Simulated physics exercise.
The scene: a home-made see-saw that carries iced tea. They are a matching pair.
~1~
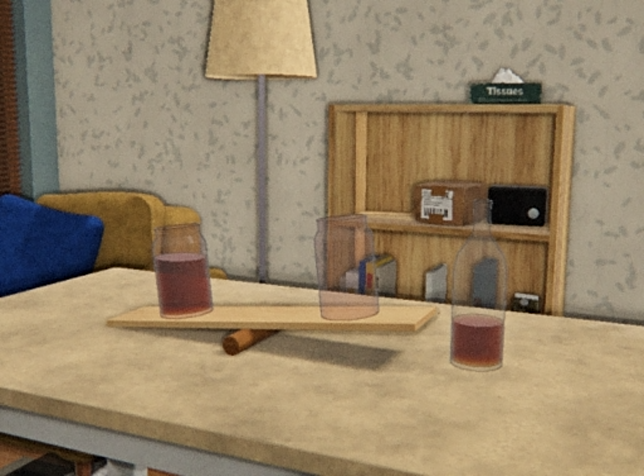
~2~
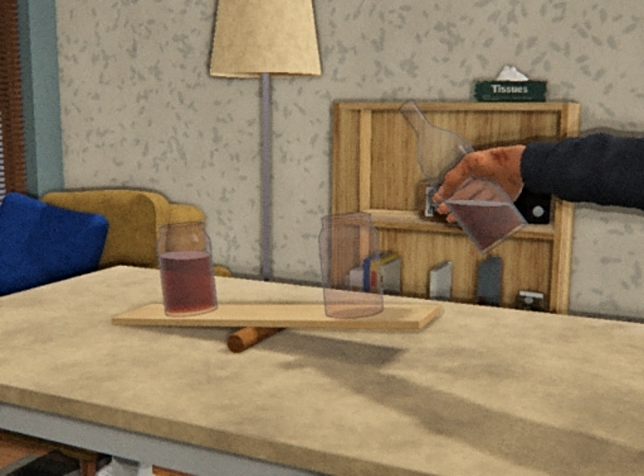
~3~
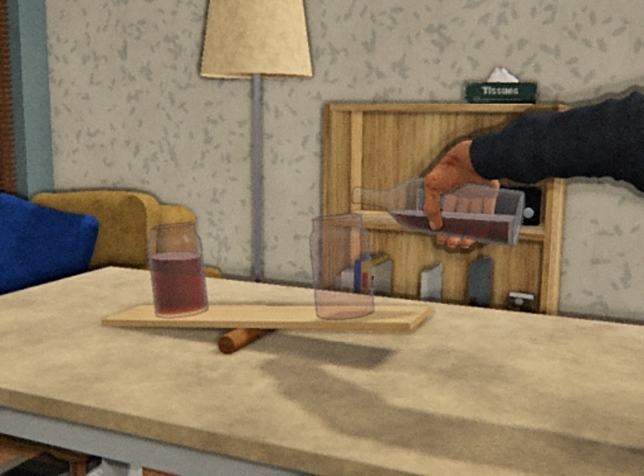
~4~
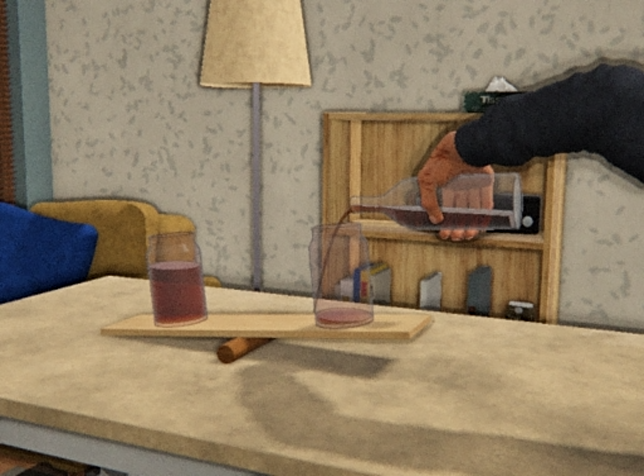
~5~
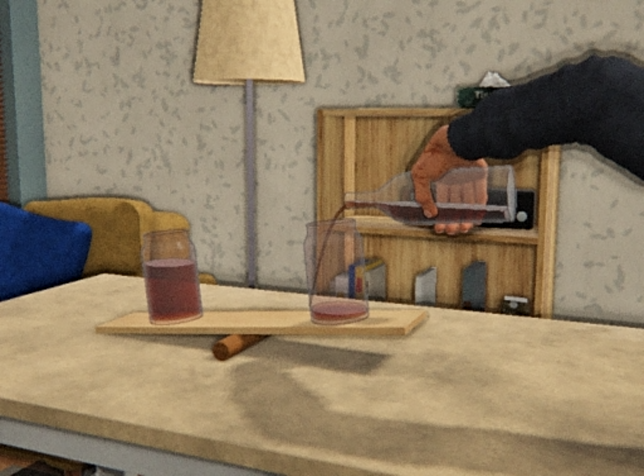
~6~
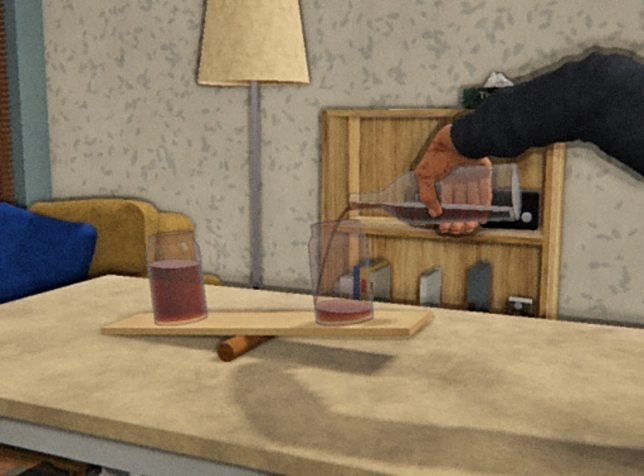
A hand picked up a bottle of dark reddish drink, tipped it sideways and poured a thin stream into the empty right jar on a wooden see-saw, while the board barely moved.
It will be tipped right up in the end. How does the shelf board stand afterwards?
It stays as it is.
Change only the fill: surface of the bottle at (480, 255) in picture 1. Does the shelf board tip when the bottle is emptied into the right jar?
In that case: Tips over.
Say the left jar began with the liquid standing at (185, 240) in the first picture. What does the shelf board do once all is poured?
Verdict: Stays.
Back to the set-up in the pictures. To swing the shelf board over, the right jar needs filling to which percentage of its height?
Roughly 55 per cent.
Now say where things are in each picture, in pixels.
In the first frame, all is still; bottle (480, 281) about a quarter full; right jar (346, 263) empty, raised; left jar (182, 268) about two thirds full, on the low side.
The second frame shows the hand lifts the bottle; rolling pin (239, 342); right jar (350, 261) empty.
In the third frame, the bottle is brought over; bottle (431, 206) tipped 85° with all of its load; right jar (341, 263) empty.
In the fourth frame, a stream runs into the right jar; rolling pin (229, 353); right jar nearly empty, surface at (344, 315); left jar about two thirds full, surface at (175, 265).
In the fifth frame, a stream runs into the right jar; bottle (423, 198) tipped 95° with about three quarters of its load; right jar (335, 268) nearly empty.
In the sixth frame, a stream runs into the right jar; rolling pin (229, 351); right jar nearly empty, surface at (343, 307); left jar about two thirds full, surface at (175, 264).
Soon after, the right jar is about a quarter full; the shelf board leans as before.
In the end, the right jar is about a third full; the shelf board leans as before.
